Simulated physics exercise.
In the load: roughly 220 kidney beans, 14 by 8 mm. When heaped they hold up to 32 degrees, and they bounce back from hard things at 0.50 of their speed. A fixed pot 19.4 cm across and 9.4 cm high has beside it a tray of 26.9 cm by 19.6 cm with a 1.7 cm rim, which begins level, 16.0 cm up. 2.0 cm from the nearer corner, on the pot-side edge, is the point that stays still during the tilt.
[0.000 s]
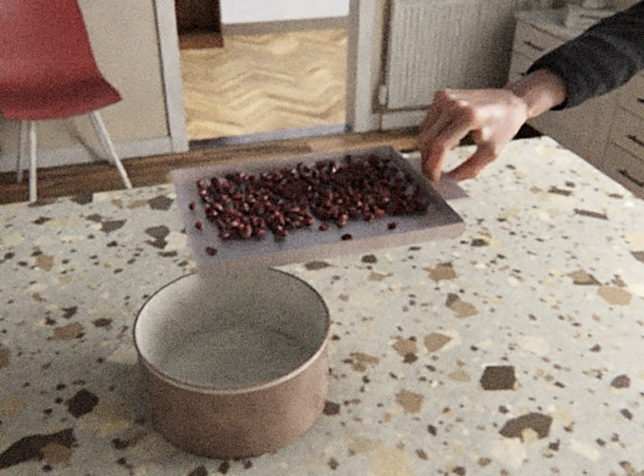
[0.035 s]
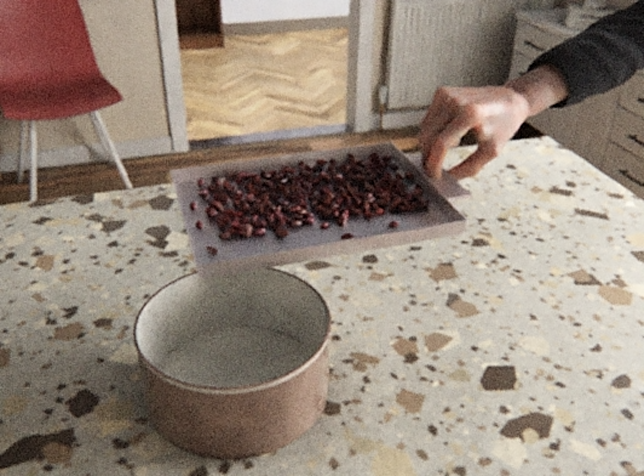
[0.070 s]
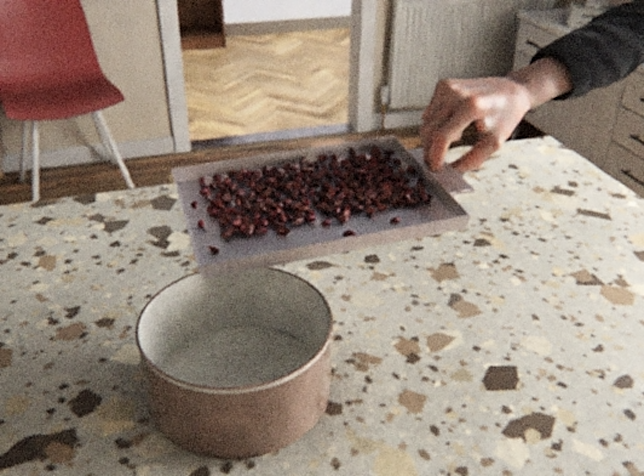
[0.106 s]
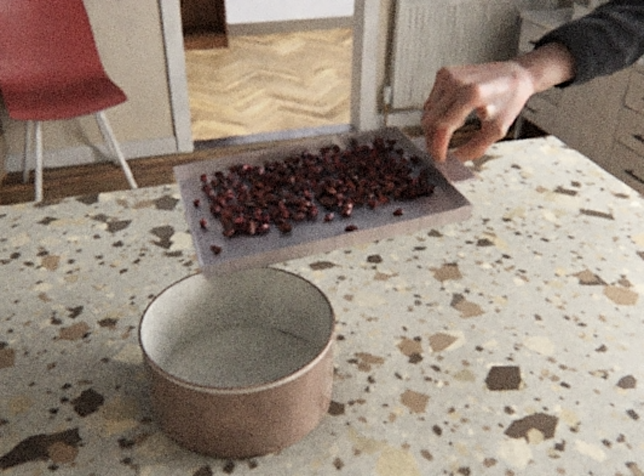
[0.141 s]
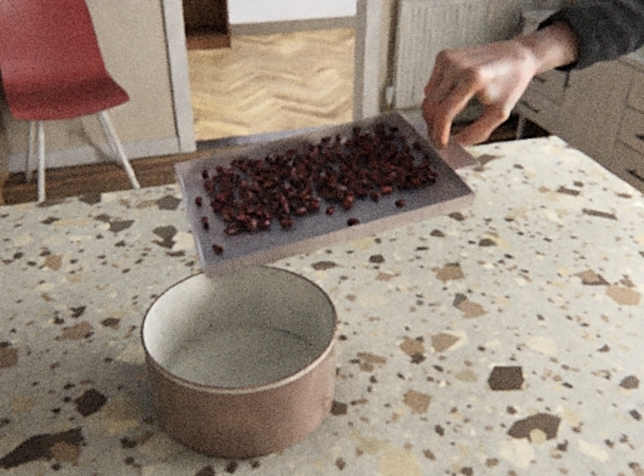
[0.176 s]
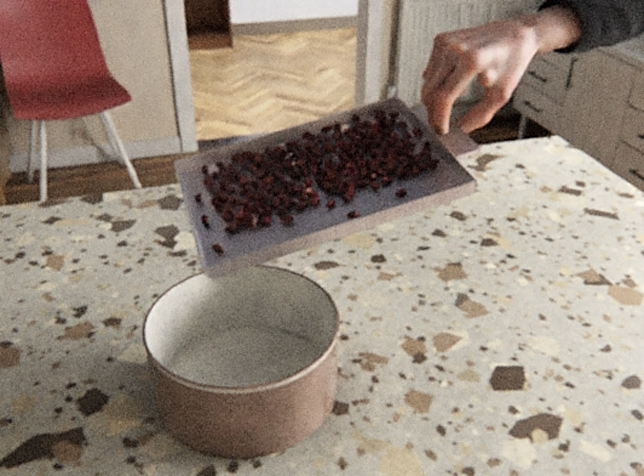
In a kitchen, a hand raising the right side of a tray of dark red beans above a pot on a speckled counter.
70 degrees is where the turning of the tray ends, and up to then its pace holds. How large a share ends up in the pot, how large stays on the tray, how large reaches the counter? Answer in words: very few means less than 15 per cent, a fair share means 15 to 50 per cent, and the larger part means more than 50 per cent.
Pot: A fair share. Tray: A fair share. Counter: A fair share.
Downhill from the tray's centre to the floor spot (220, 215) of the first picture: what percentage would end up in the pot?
About 5 per cent.
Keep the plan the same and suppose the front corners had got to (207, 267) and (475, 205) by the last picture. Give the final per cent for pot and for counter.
Pot: 55, counter: 10.
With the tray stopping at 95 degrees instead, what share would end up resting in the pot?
Roughly 45 percent.
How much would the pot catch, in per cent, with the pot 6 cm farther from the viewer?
Roughly 15 per cent.
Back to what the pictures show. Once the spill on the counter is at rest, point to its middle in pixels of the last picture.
(39, 466).
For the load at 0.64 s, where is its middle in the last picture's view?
Close to pixel (200, 201).
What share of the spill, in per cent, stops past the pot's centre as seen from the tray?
I reckon around 100 per cent.
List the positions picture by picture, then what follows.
In the first picture, tray tilt 0 degrees, front corners at (199, 263) and (463, 221); middle of the pieces at (310, 196); pot at (233, 319).
In the second picture, tray tilt 1 degrees, front corners at (199, 263) and (464, 219); middle of the pieces at (310, 195).
In the third picture, tray tilt 2 degrees, front corners at (201, 263) and (467, 214); middle of the pieces at (312, 191).
In the fourth picture, tray tilt 5 degrees, front corners at (203, 264) and (470, 204), lowest corner left front; middle of the pieces at (314, 185).
In the fifth picture, tray tilt 8 degrees, front corners at (204, 265) and (472, 192), lowest corner left front; middle of the pieces at (315, 177).
In the sixth picture, tray tilt 12 degrees, front corners at (205, 266) and (473, 179), lowest corner left front; middle of the pieces at (315, 169); pot at (242, 319). Its pace works out near 105 degrees a second.
After 0.46 s, tilt 41 degrees; the tray holds 100 %, the pot 0 %.
After 0.64 s, tilt 60 degrees; the tray holds 100 %, the pot 0 %.
After 0.95 s, tilt 70 degrees; the tray holds 35 %, the pot 25 %.
At rest (2.2 s), pot 30 %, tray 30 %, counter 40 %.
